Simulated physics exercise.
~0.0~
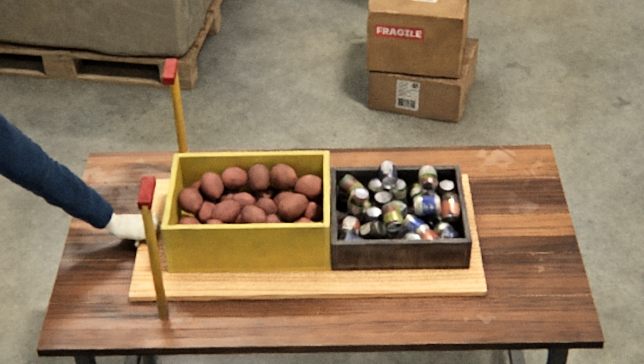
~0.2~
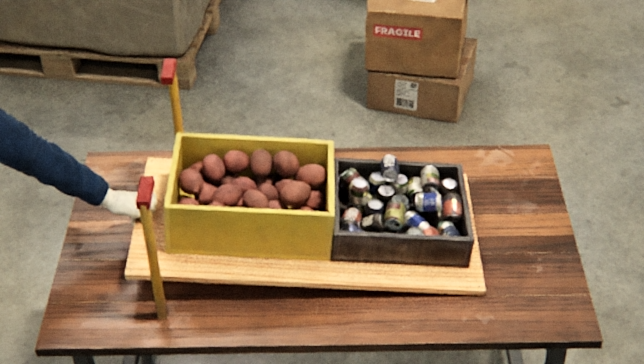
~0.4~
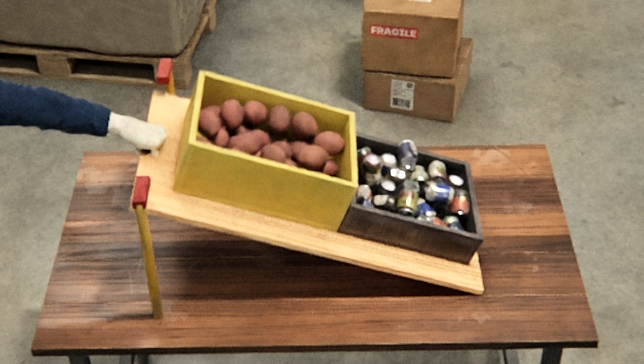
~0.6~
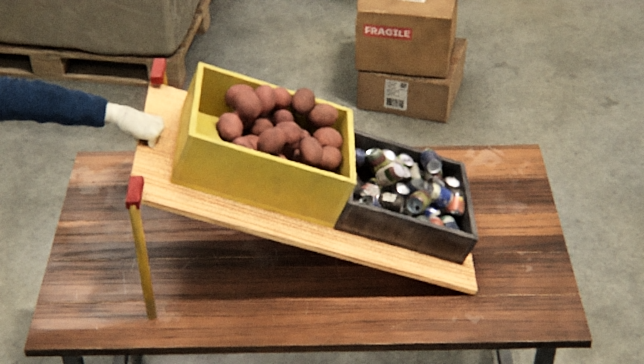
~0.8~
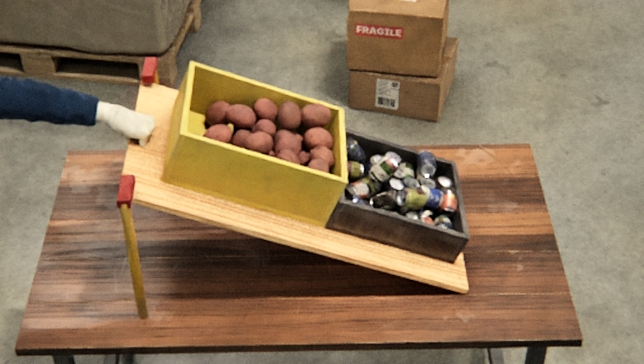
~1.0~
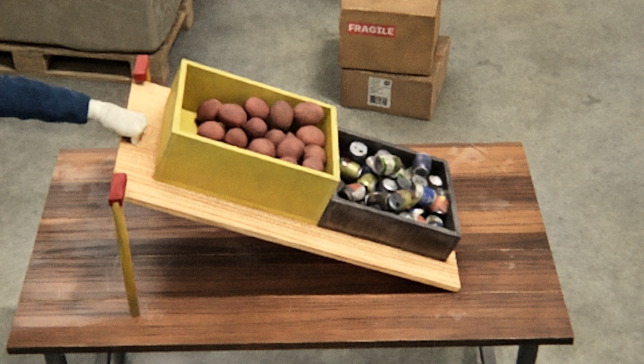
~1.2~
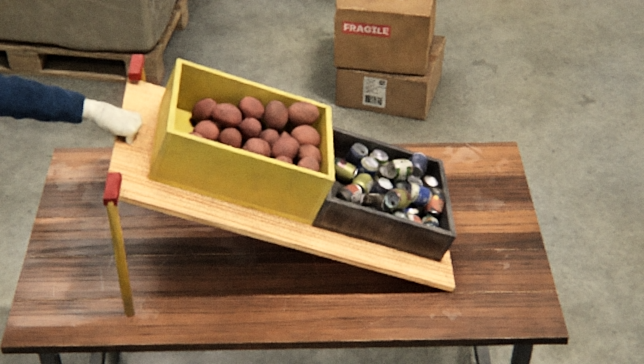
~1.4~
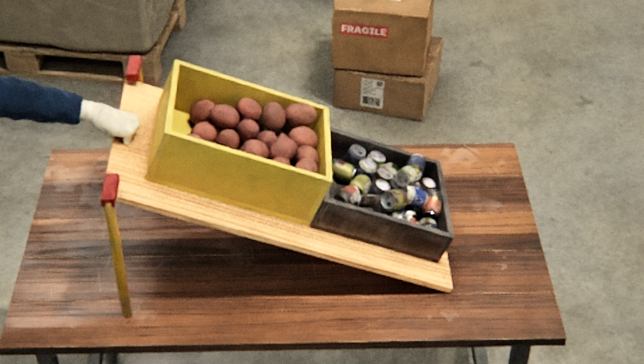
A gloved hand tilts a board holding containers of potatoes and cans, and nothing spills.
